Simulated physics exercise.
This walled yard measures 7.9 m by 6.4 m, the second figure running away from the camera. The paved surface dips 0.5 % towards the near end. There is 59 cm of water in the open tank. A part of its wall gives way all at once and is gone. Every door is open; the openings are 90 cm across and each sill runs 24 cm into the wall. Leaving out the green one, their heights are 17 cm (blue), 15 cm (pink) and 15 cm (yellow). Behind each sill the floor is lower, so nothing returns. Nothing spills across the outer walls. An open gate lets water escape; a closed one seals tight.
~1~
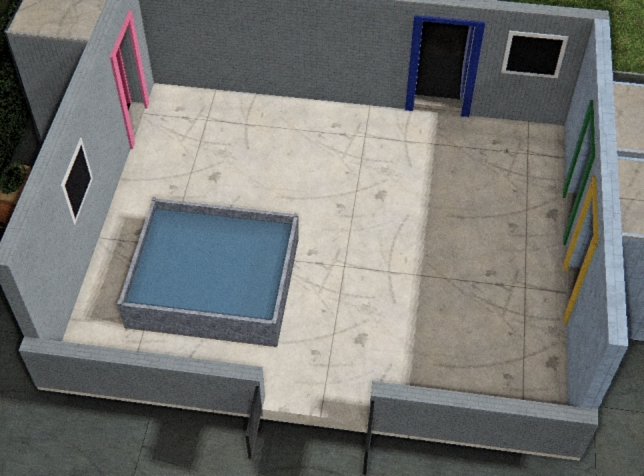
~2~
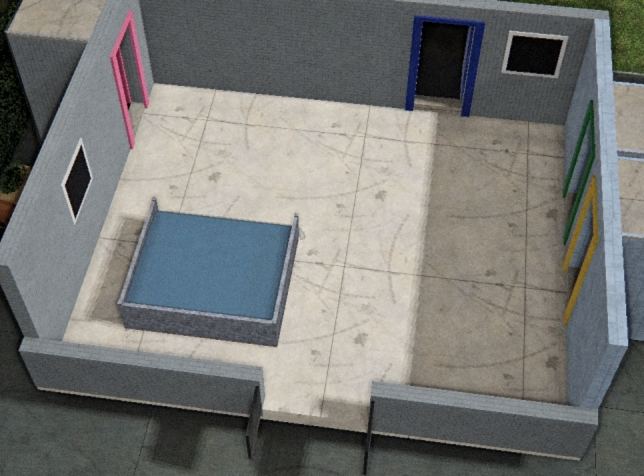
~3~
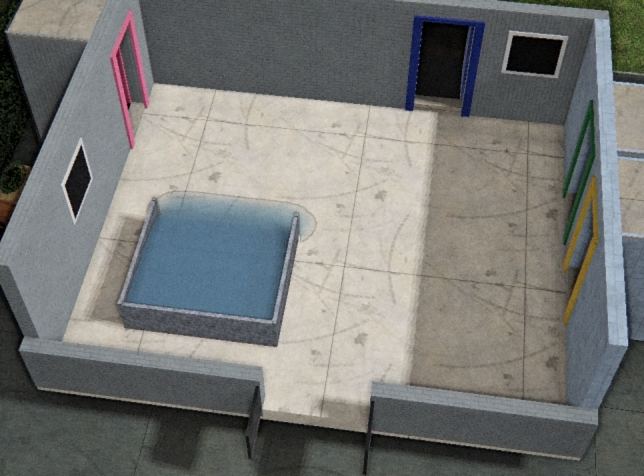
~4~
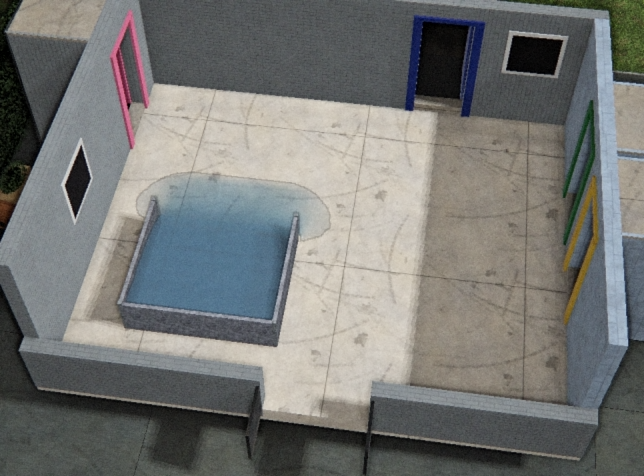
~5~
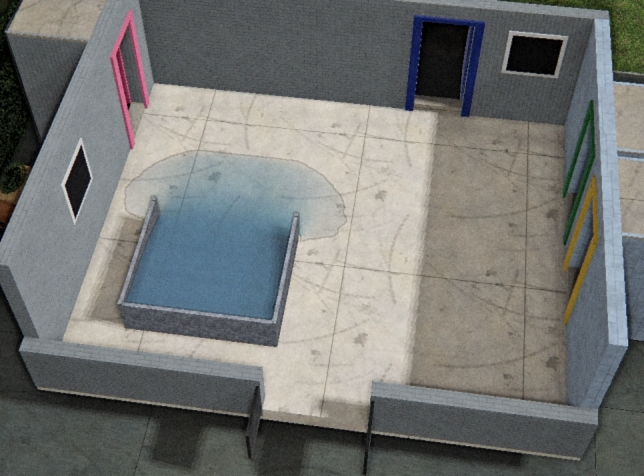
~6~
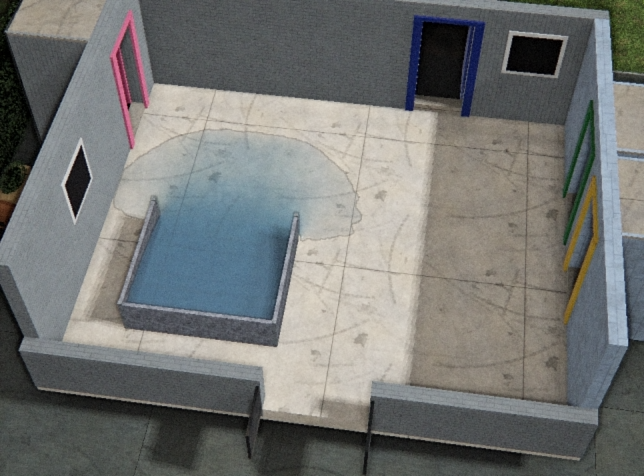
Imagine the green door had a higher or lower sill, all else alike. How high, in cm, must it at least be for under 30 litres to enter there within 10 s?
It would have to be roughly 7.5 cm high.
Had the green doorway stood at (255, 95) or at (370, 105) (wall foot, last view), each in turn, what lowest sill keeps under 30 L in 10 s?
Roughly 25 and 12.5 cm.
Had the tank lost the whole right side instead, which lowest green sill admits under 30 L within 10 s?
Then roughly 11.5 cm.
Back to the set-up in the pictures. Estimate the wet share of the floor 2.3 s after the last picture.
About 40 per cent.
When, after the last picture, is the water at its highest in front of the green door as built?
At about 4.5 s.
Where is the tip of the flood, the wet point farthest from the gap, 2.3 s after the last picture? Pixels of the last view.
Around (537, 126).
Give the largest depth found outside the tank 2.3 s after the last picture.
Roughly 32 cm.
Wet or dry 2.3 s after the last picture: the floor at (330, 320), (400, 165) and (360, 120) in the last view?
In that order: Still dry, wet, wet.
Then, 0.7 s after the last picture water covers 30 % of the floor, deepest (34 cm) near (254, 97); it has not reached the green door.
Then, 2.3 s after the last picture water covers 40 % of the floor, deepest (32 cm) near (163, 87); it has not reached the green door.
Then, 9.3 s after the last picture water covers 90 % of the floor, deepest (16 cm) near (558, 433); 8 cm at the green door, 0 litres in over its 16 cm sill.
At the green door as built, the water peaked near 13 cm, 4.3 s after the last picture.
With a sill of 6.5 cm, 41 litres would have come in within the 10 s; with 8.5 cm, 18 litres. So under 30 litres takes about 7.5 cm.
